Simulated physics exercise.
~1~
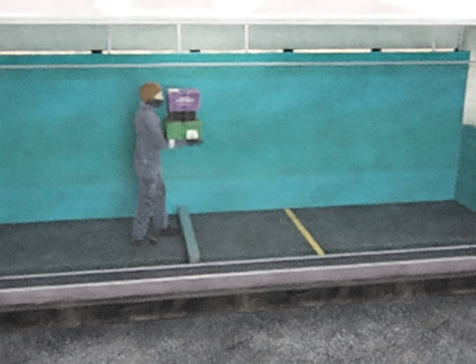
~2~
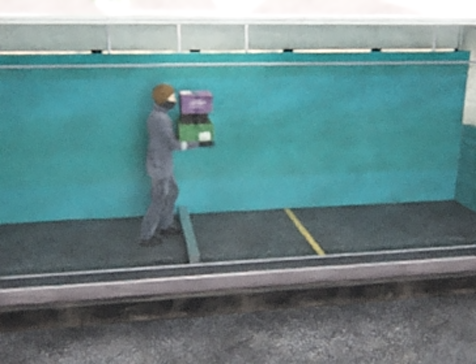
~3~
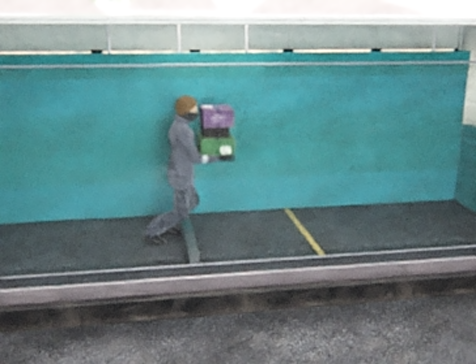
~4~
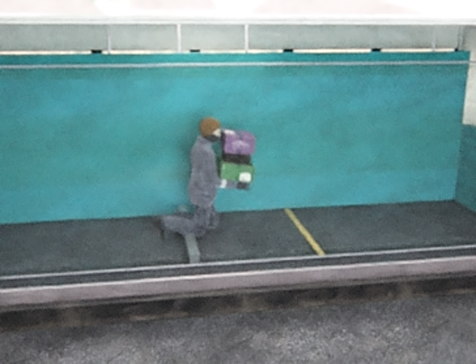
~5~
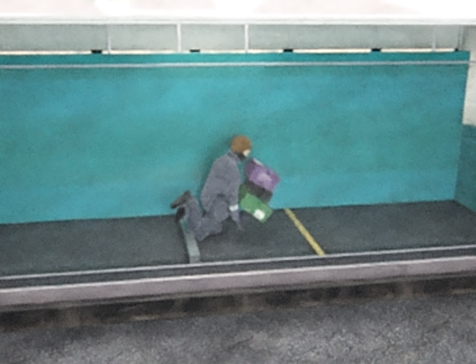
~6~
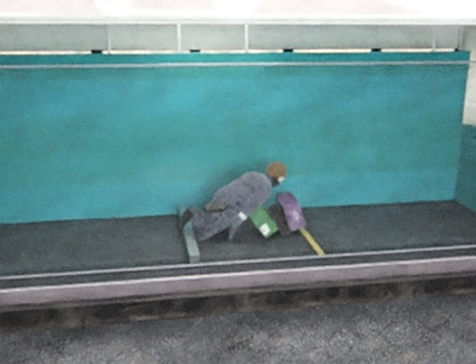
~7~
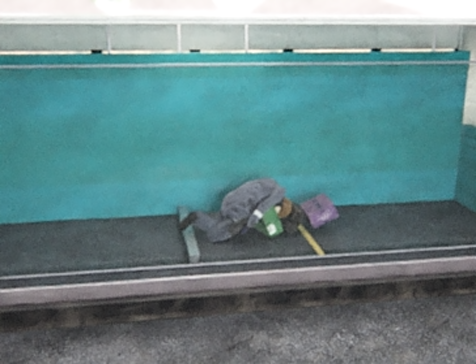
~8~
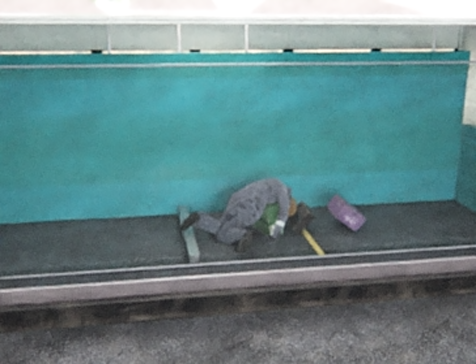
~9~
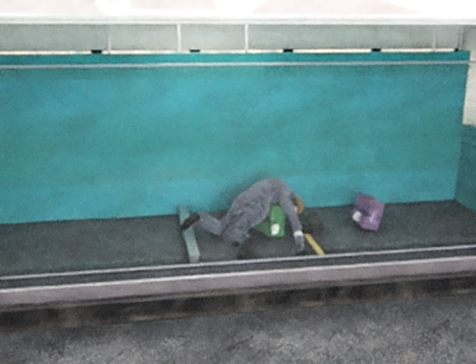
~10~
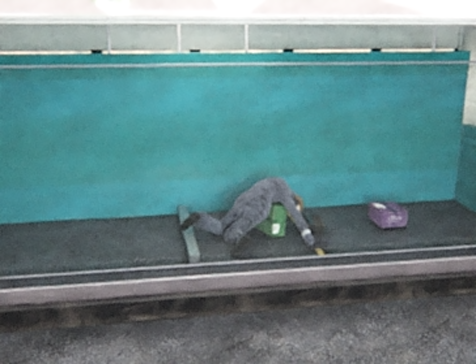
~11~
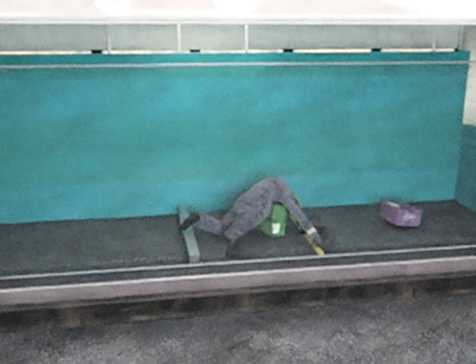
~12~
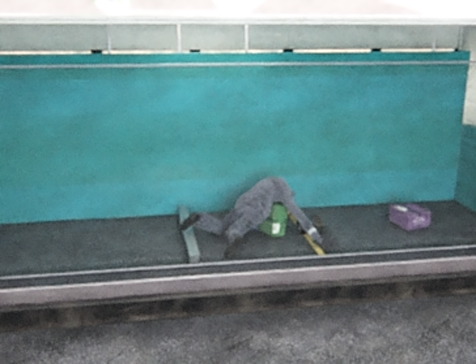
A person carrying a stack of boxes moved right, pitched forward over a low bar and crumpled to the floor, ending slumped over the green box short of the yellow line, while the purple box tumbled across it and slid farther right.
